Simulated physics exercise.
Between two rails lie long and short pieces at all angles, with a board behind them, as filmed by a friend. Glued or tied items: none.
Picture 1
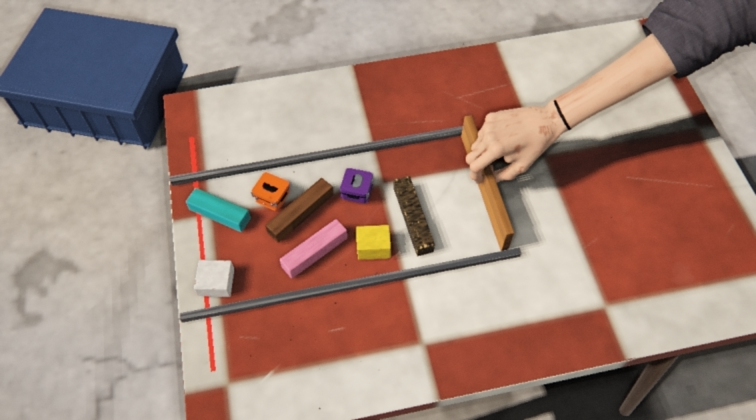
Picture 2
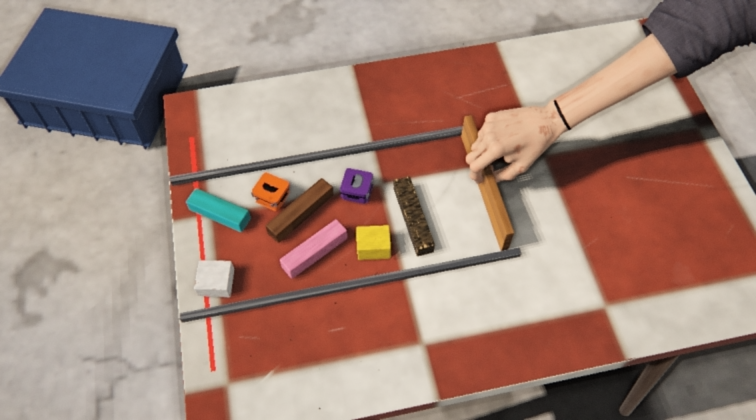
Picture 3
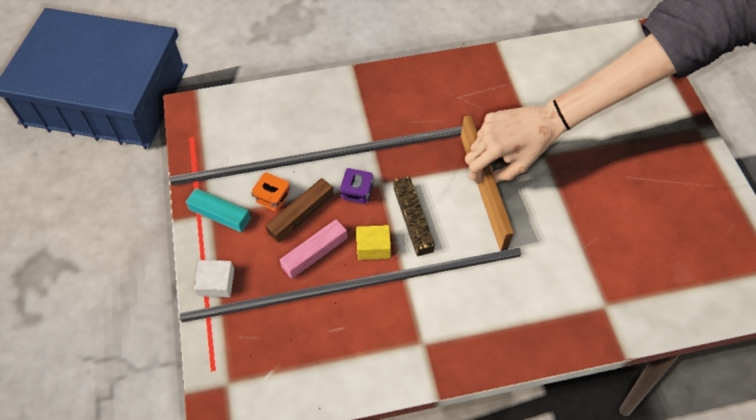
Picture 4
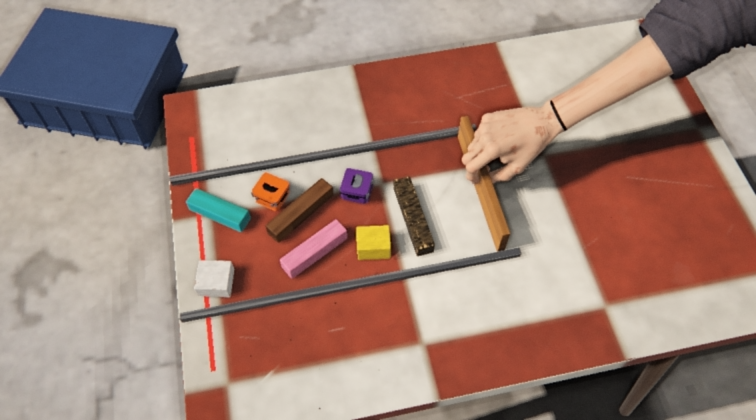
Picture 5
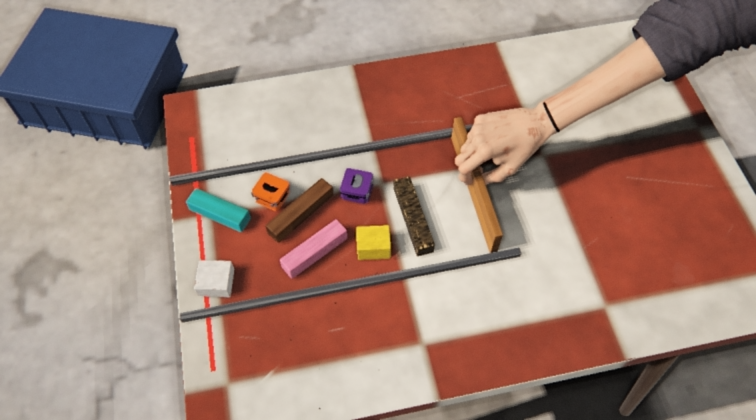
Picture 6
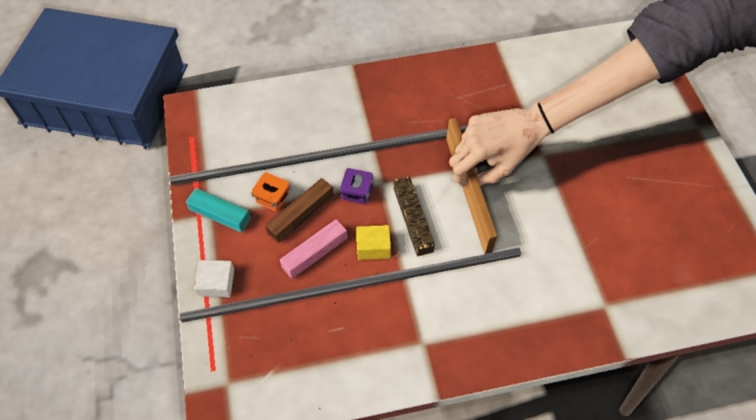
To begin with, a hand rests on a wooden board at the right end of two dark rails, with colourful blocks and sticks scattered between them near a red line. The hand then slides the board slightly left, without touching the pieces, which all stay still.
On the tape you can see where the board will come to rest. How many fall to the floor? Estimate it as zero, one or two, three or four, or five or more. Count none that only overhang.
Count: At least five.
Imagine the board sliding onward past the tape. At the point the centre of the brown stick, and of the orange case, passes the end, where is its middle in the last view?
I reckon its middle sits around (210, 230) and then around (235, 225).
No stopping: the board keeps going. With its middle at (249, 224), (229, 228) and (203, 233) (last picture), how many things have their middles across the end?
That makes 2, 3, 6.
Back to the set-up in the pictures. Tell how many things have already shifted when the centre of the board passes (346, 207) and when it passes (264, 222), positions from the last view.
Counts: 6, 8.
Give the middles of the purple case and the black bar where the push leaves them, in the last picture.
Result: One about (182, 200), other about (192, 257).
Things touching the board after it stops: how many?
Well, it touches 2.
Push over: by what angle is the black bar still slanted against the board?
About 0°.
Soon after, none off yet; white block at rest near (215, 279); turquoise stick at rest near (219, 210); orange case at rest near (272, 192).
In the end, the number that fall off is five or more; gone, yellow block, pink bar, brown stick, orange case, turquoise stick and white block.
